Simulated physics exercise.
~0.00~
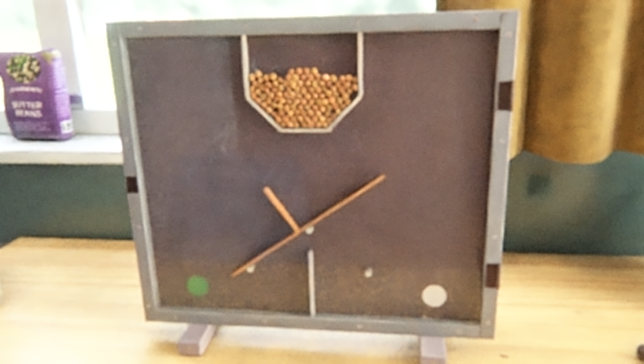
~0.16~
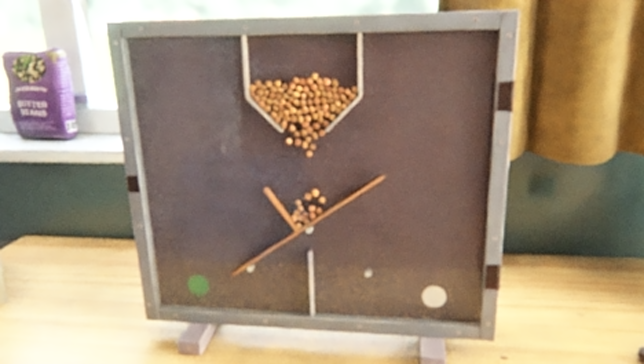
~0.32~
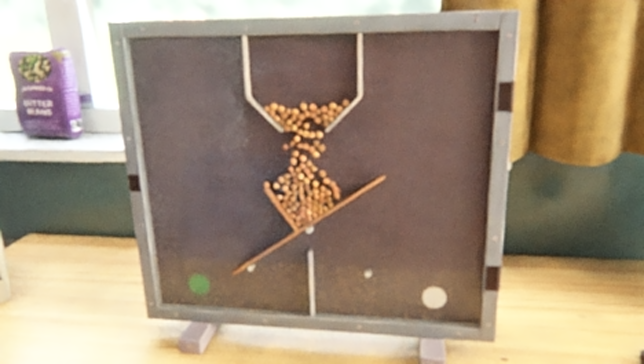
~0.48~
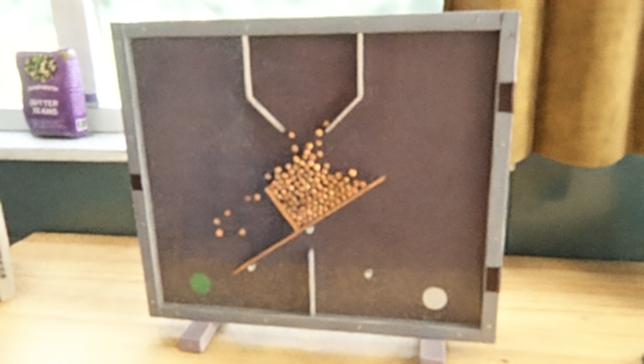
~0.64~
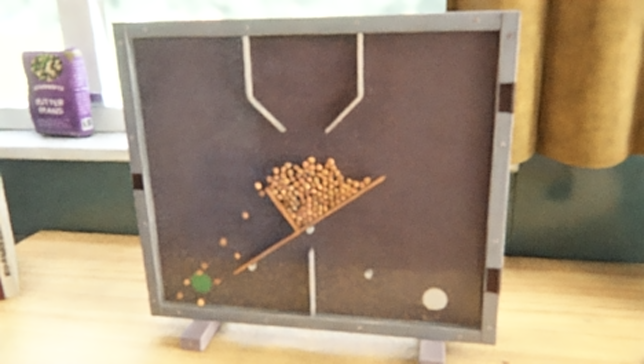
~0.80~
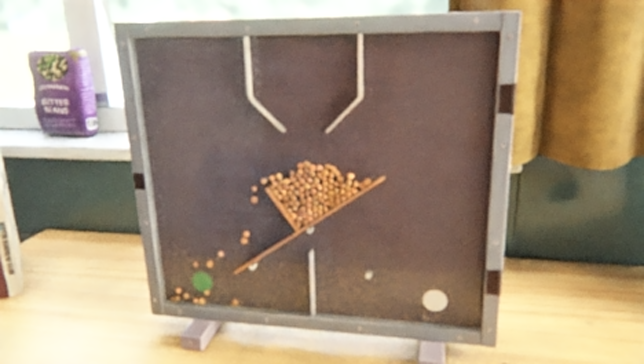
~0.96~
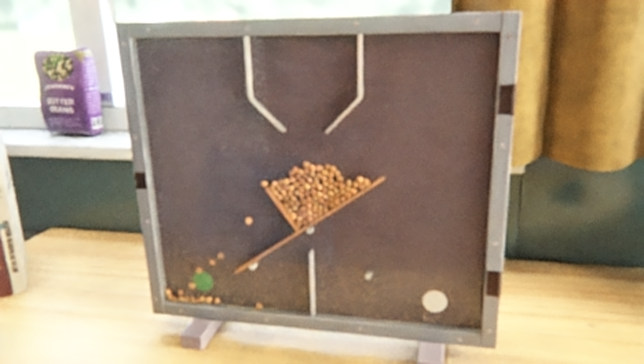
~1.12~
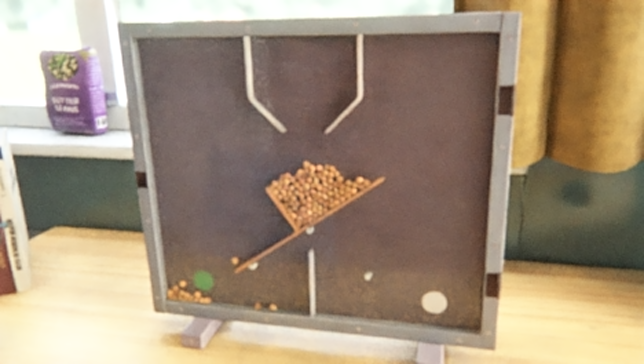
On a pale wooden table before a window and a mustard curtain, a shallow grey-framed case stands upright, seen from the front as the view drifts slightly. Wooden beads fill a hopper at the top, above a tilted orange-brown tray with its left end down, a green sticker at lower left and a white one at lower right. The beads pour down and heap up on the tray, which stays tilted. Some spill over its short upright and roll down to the left. The hopper empties, and most beads rest on the tray, with a few around the green sticker and none by the white.
